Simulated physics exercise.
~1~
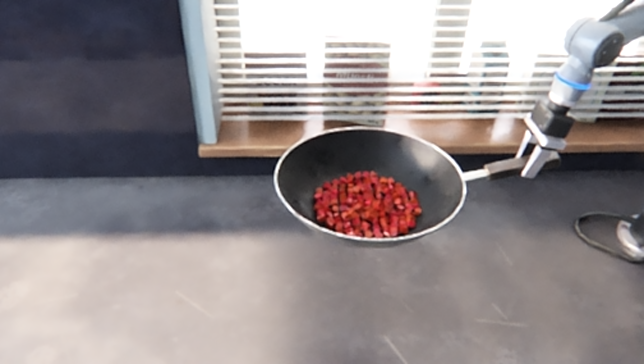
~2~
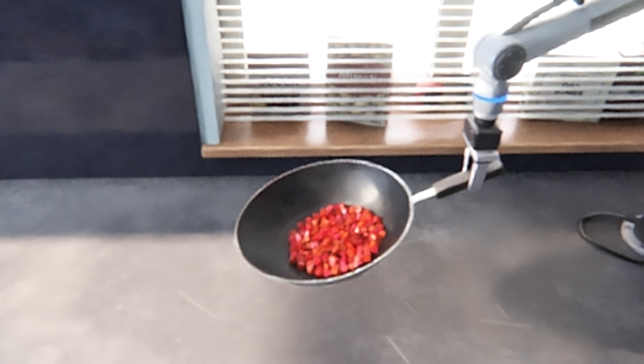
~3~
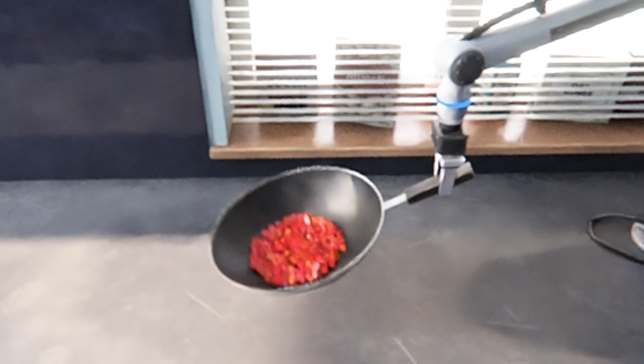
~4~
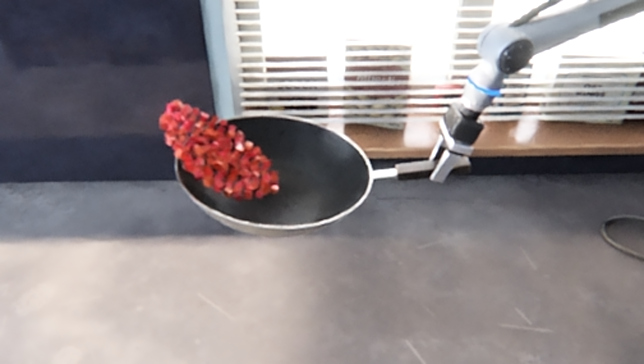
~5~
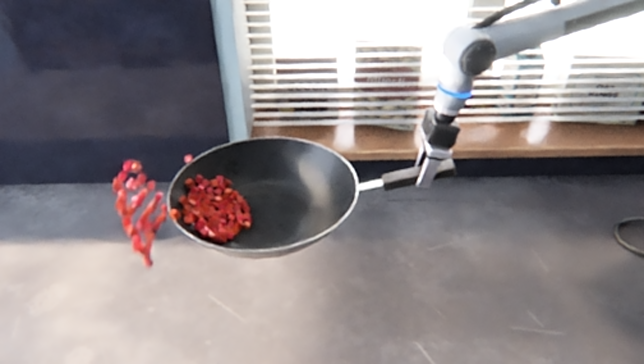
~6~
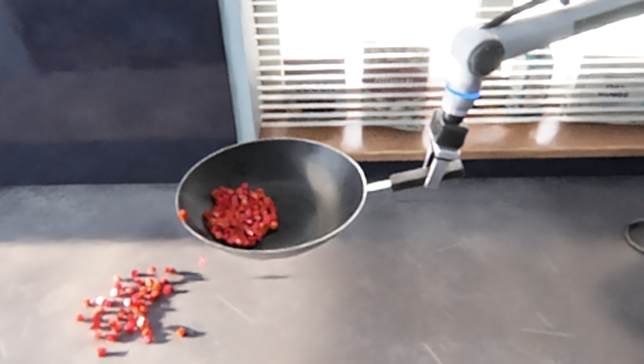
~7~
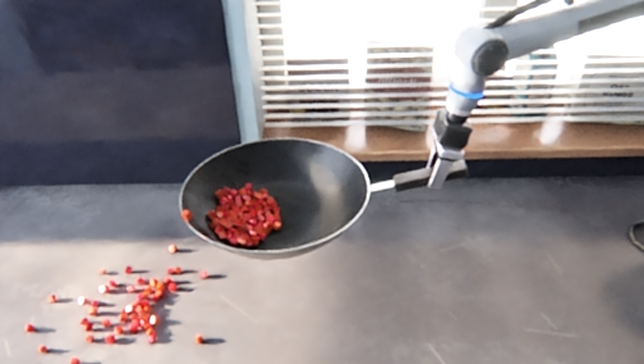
A robot arm reaching in from the upper right holds a black wok by its handle above a grey tabletop, seen from the front and slightly above, with a bright slatted blind and wooden sill behind and a dark wall at left. The wok, carrying a heap of small red vegetable dice, swings left and dips, leaning. It then rises and levels, and the dice surge up over its left rim. Some fall back inside while a clump drops outside and scatters across the table. The wok ends nearly still and upright, most pieces inside, the rest strewn at lower left.
